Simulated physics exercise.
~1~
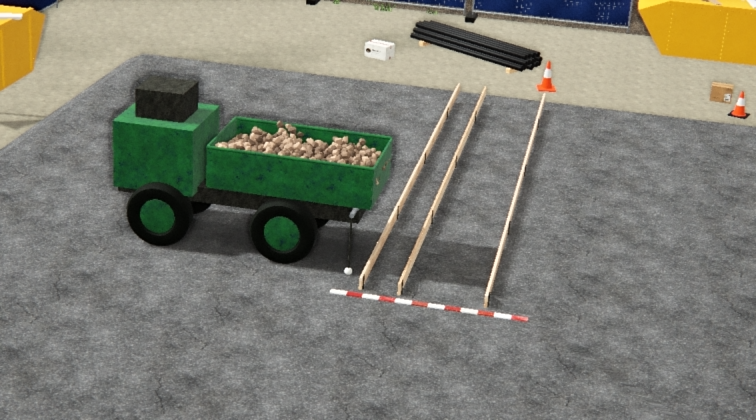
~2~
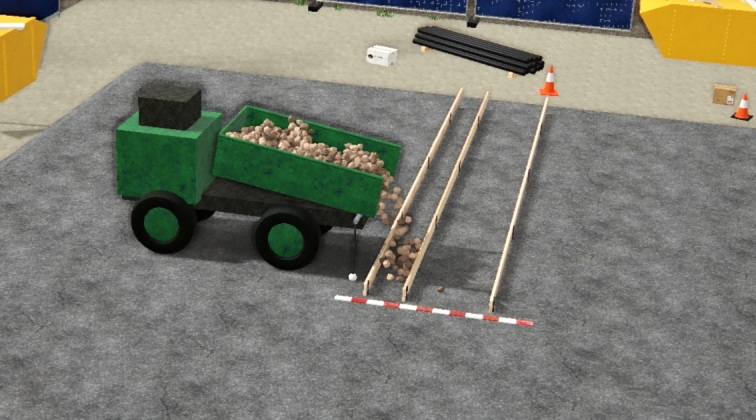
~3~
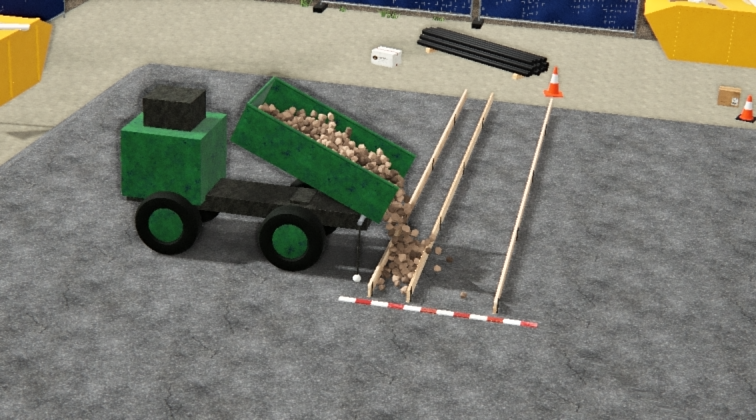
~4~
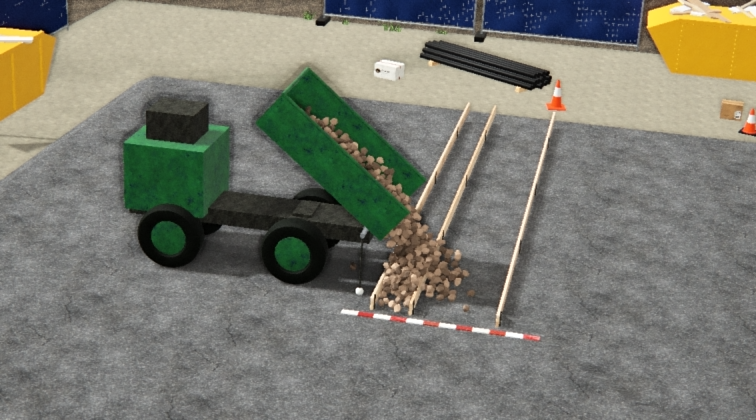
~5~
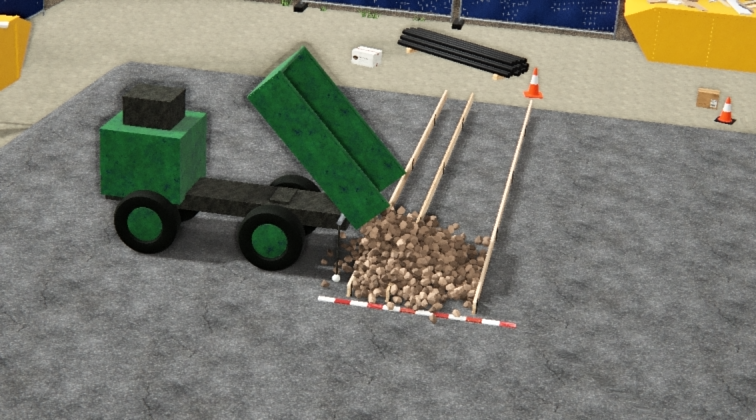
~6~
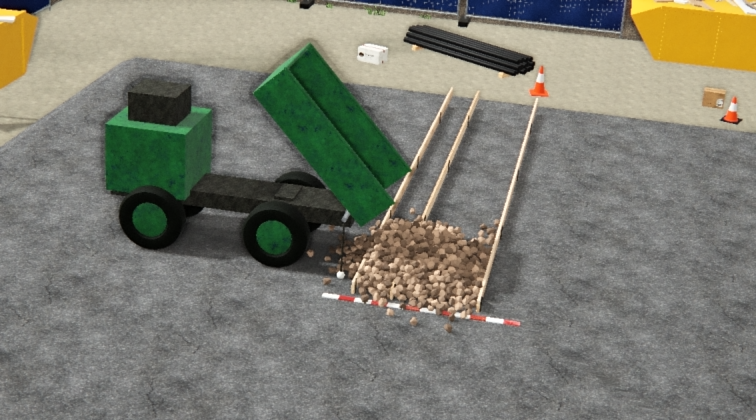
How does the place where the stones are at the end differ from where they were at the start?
At the start the stones were piled in the truck's green bed. By the end they lay on the ground lower and to the right, spread mostly between the wooden boards behind the truck.
